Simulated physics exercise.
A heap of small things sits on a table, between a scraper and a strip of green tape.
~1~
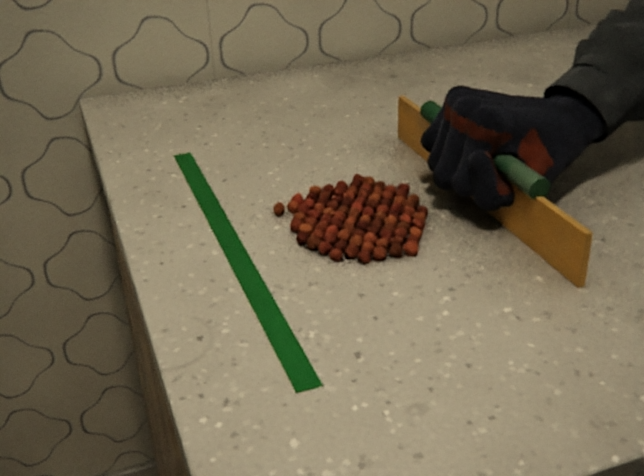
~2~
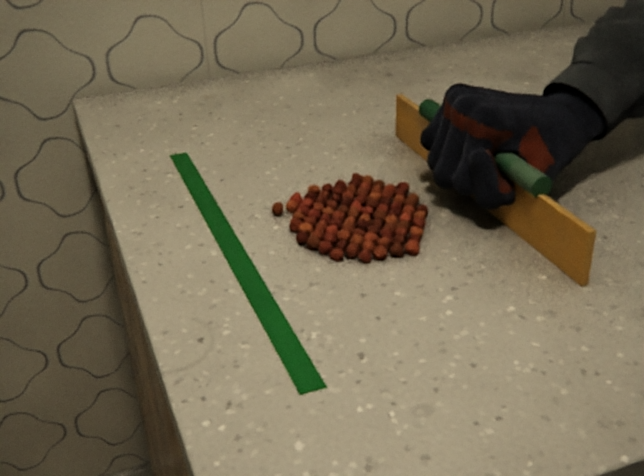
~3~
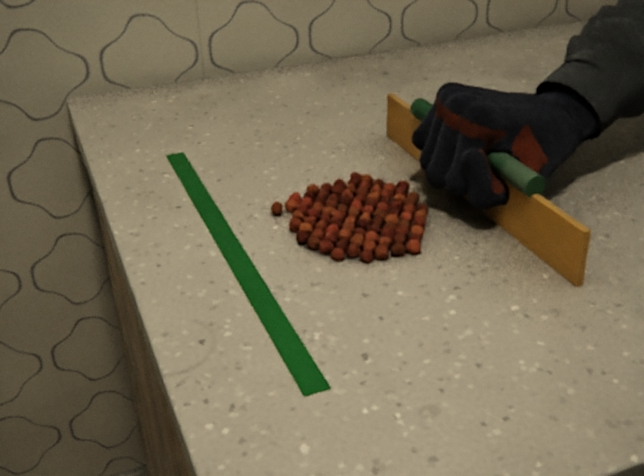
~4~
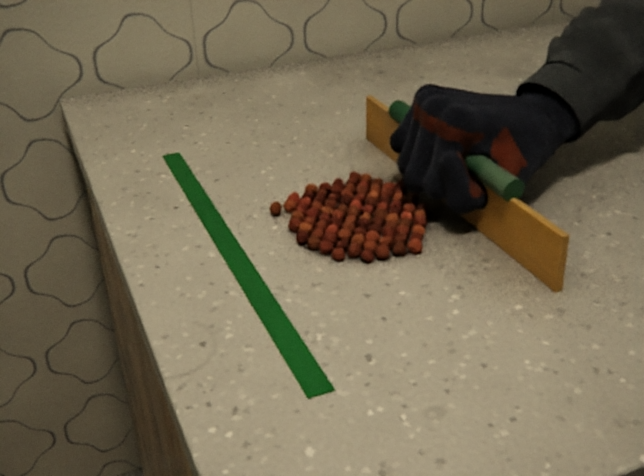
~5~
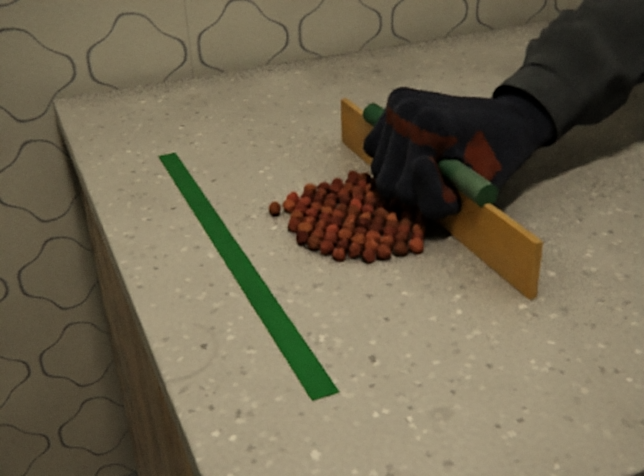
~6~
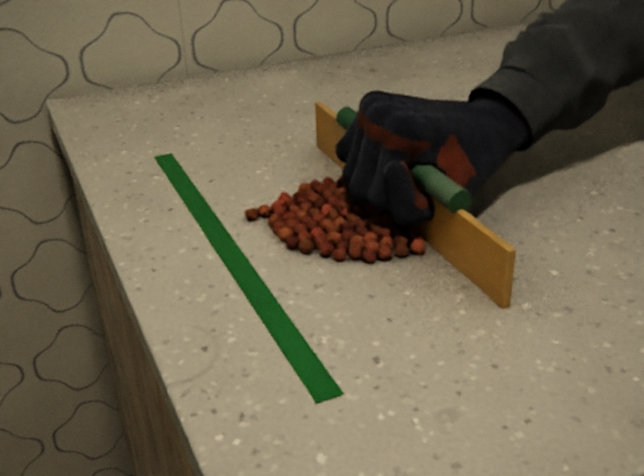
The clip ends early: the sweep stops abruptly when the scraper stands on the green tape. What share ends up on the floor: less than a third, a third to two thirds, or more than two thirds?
Less than a third.
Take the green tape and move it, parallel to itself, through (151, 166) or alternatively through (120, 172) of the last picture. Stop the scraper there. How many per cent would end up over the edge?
It would be some 30 per cent the first time and some 70 per cent the second.
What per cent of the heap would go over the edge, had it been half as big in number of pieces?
It would be roughly 0 percent.
Just after the last frame, scraper still moving, near (303, 182); heap all on the table, its front near (187, 246).
A moment on, scraper stopped at the green tape; heap about a tenth over the edge.
Further on, scraper stopped at the green tape; heap roughly a quarter over the edge.
When it is over, scraper stopped at the green tape; heap roughly a quarter over the edge.
